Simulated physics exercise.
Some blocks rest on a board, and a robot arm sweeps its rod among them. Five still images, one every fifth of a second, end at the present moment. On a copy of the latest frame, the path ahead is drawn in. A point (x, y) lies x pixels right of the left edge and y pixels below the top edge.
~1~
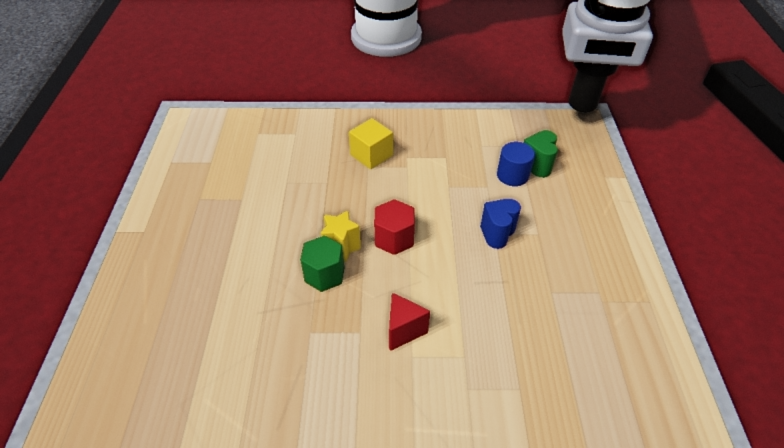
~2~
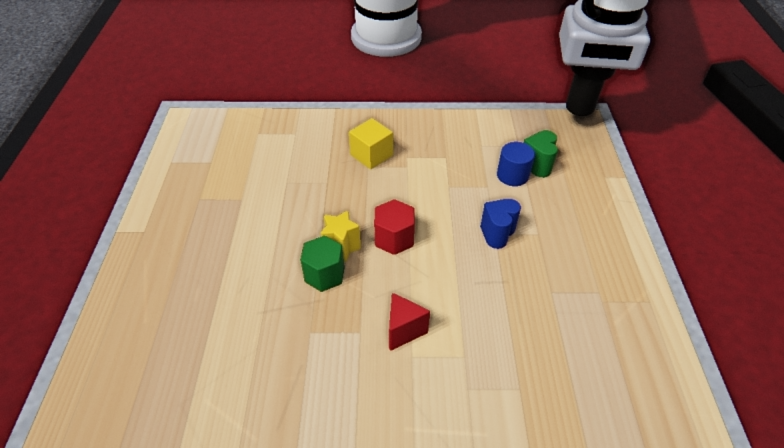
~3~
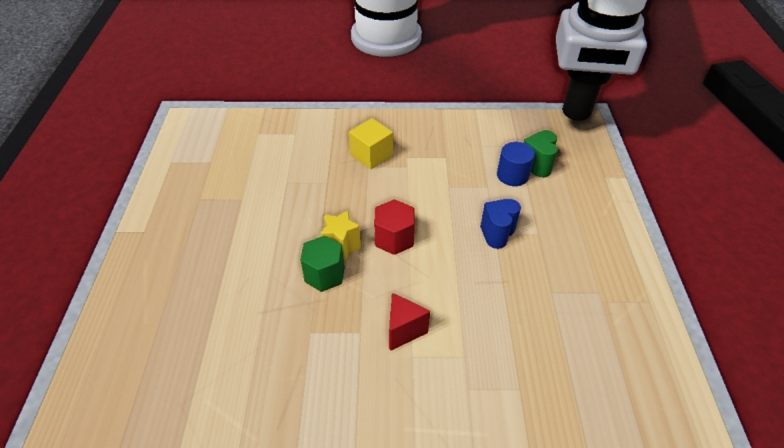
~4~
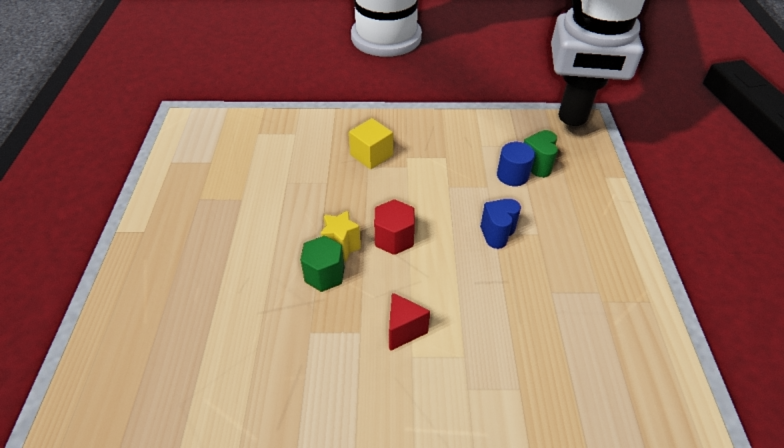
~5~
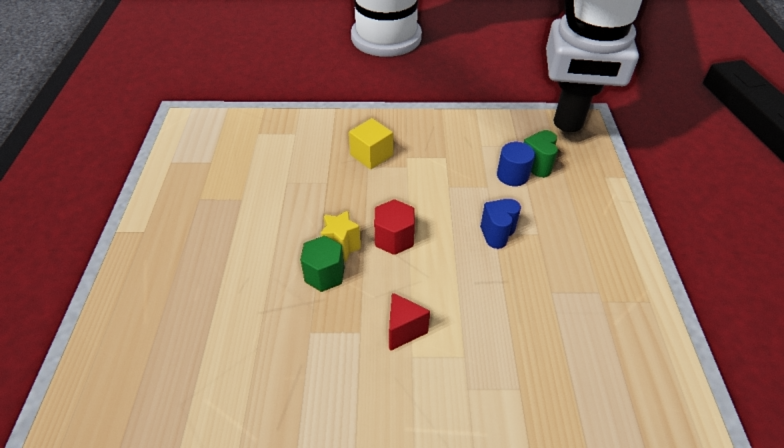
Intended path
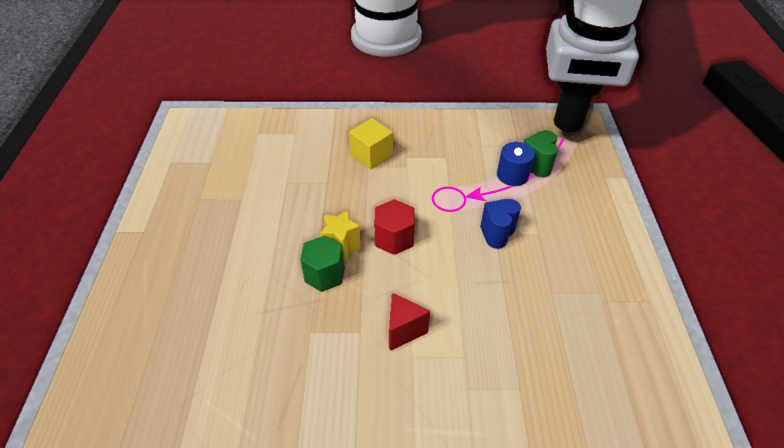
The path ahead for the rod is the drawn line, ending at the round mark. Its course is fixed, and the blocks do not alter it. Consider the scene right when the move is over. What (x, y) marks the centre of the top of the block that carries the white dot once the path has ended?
Roughly at (390, 193).
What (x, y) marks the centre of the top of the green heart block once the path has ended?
Its top middle is near (424, 192).
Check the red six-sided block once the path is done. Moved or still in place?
At the end, its place is different.
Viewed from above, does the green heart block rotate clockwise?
Short answer: Yes.
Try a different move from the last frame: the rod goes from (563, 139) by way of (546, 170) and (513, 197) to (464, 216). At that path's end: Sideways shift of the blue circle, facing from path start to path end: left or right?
It's pushed right.
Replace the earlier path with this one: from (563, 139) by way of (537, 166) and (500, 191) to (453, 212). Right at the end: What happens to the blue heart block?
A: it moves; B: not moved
The correct letter is B.
The drawn path runs from (563, 139) through (542, 168) and (502, 189) to (449, 199); the dot is on the blue circle.
The first path, step by step. One third of the way, rod at (546, 153); blue circle at (494, 165); green heart block at (524, 159).
Two thirds of the way, rod at (506, 175); blue circle at (445, 183); green heart block at (480, 181), turned 10° clockwise.
At the end, rod at (451, 184); red six-sided block at (383, 221), turned 25° anticlockwise; blue heart block not moved; blue circle at (390, 193); green heart block at (424, 192), turned 35° clockwise.
